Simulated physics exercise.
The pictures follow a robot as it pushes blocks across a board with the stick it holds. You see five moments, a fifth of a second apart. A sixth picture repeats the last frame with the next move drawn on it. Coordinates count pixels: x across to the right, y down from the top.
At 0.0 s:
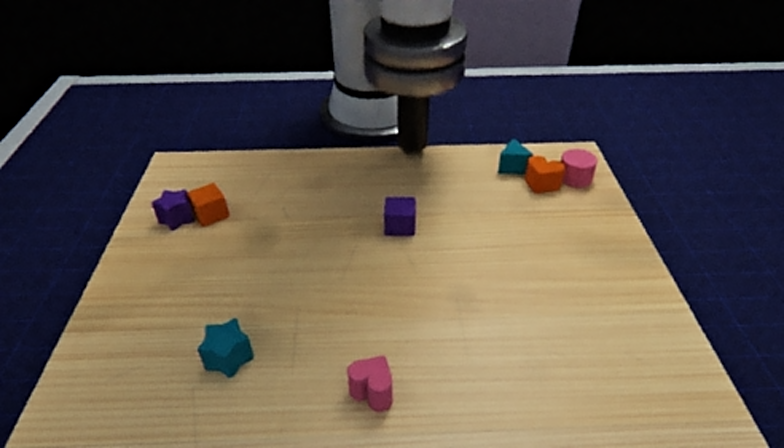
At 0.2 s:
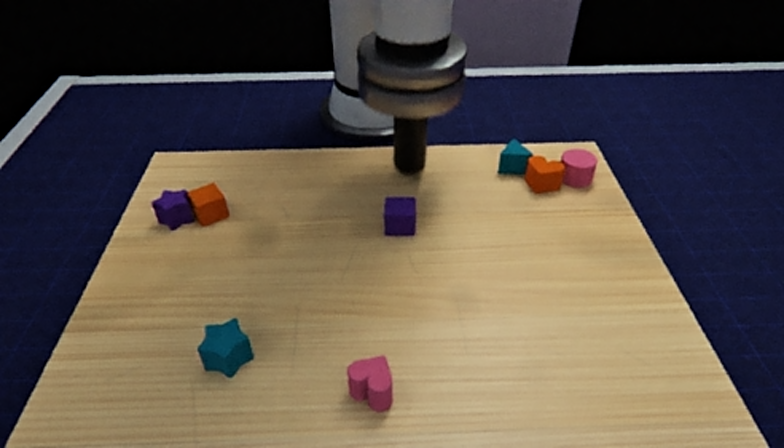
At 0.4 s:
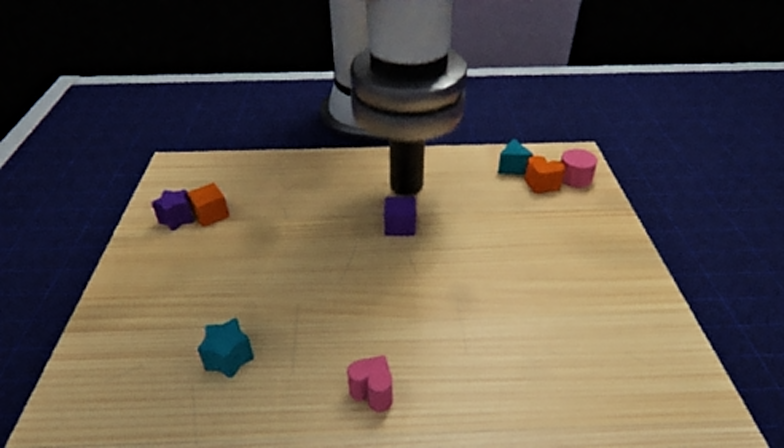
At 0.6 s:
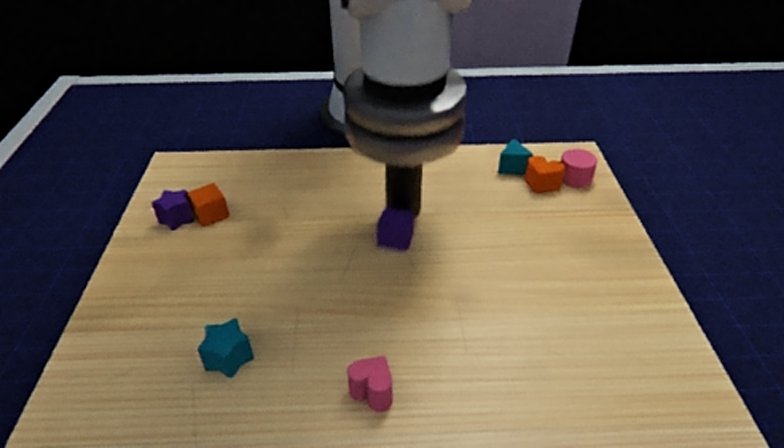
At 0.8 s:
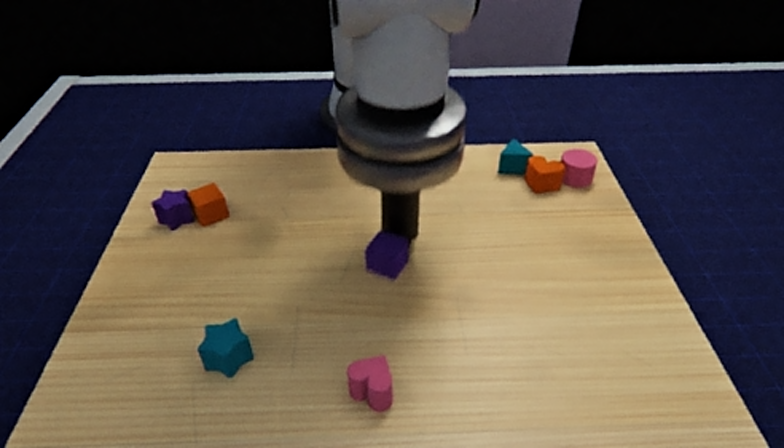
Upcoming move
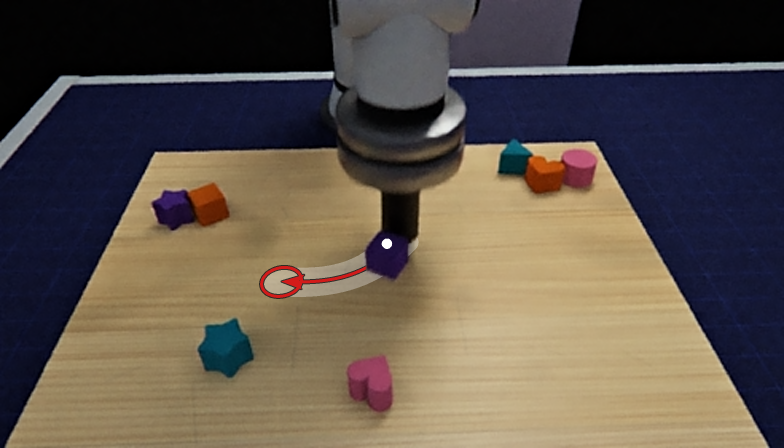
Robotic arm lowering its dark stick toward a purple cube, then pushing it forward across a wooden board among scattered coloured blocks.
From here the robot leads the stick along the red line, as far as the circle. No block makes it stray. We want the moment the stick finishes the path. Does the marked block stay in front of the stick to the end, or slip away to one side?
Slipped loose.
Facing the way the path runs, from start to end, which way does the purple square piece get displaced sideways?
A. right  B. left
It's B.
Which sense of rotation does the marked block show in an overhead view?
Turns anticlockwise.
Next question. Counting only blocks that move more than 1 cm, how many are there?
It will shift just one block.
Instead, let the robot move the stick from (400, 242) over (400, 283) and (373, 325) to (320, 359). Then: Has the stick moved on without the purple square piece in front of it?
No.
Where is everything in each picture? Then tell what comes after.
The first frame shows lower end of the stick (413, 144), tops of blocks, turquoise star-shaped block (222, 337), purple square piece (400, 205).
The second frame shows stick (410, 165), blocks as before.
The third frame shows stick (407, 186), blocks as before.
The fourth frame shows stick (403, 209), purple square piece (396, 219).
The fifth frame shows stick (400, 233), turquoise star-shaped block (222, 337), purple square piece (387, 244).
The drawn path runs from (400, 242) over (371, 265) and (328, 280) to (282, 282); the dot is on the purple square piece.
The first path, step by step. One third of the way, stick (370, 257); purple square piece (368, 272), turned 40° anticlockwise.
Two thirds of the way, stick (327, 271); purple square piece (364, 278), turned 50° anticlockwise.
At the end, stick (280, 273); turquoise star-shaped block not moved; purple square piece (364, 278), turned 50° anticlockwise.
